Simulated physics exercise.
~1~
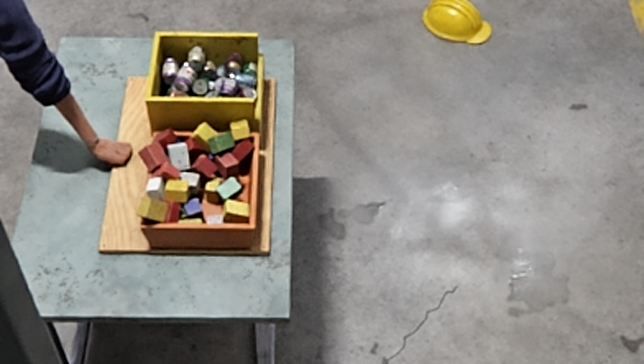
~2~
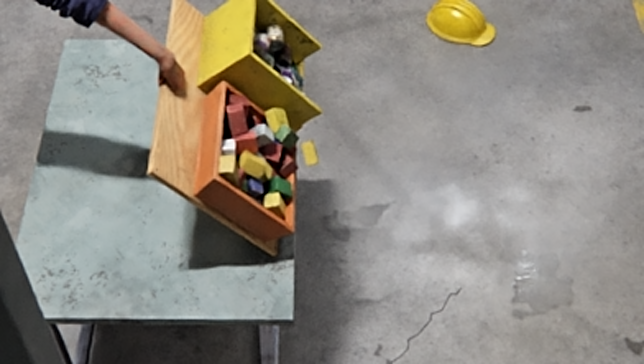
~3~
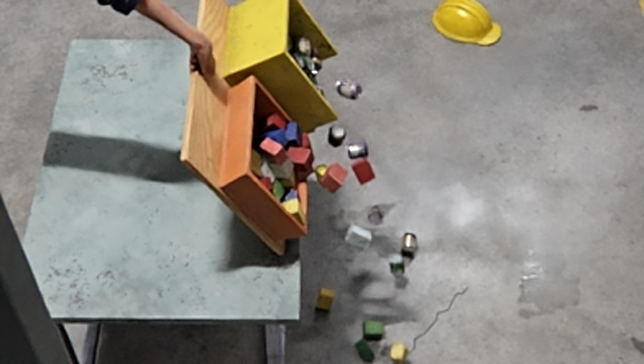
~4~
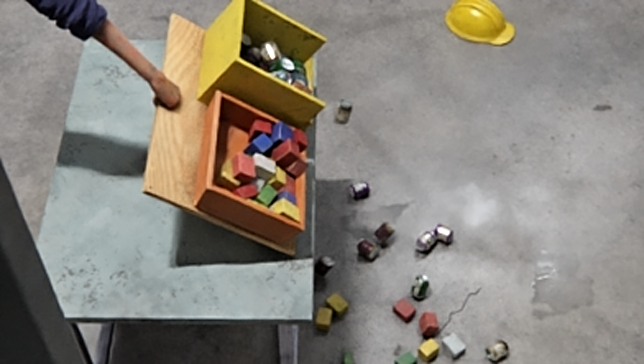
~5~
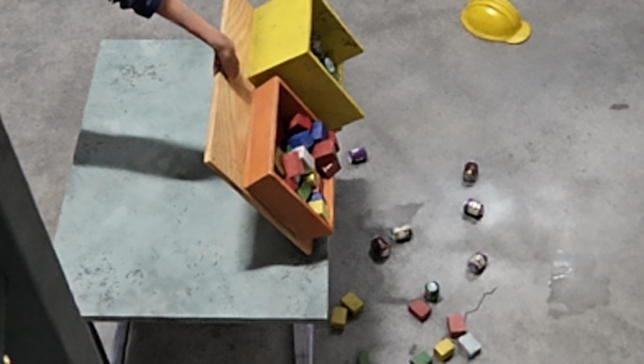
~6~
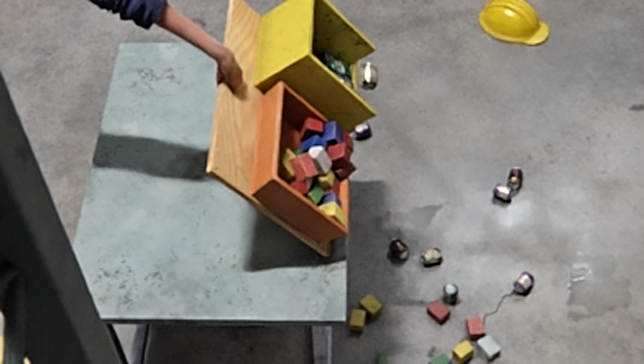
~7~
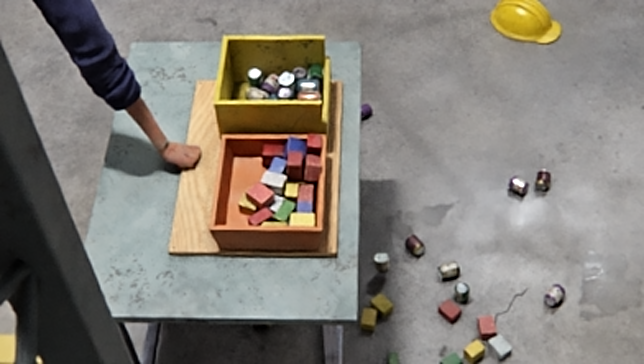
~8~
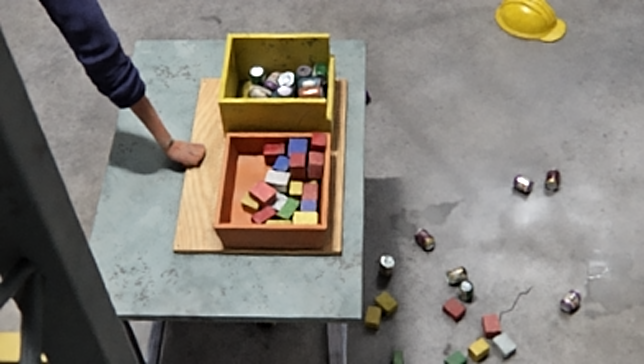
Mini cans and toy bricks spilling onto concrete as a hand repeatedly tilts a board of open boxes, then lowers it flat.
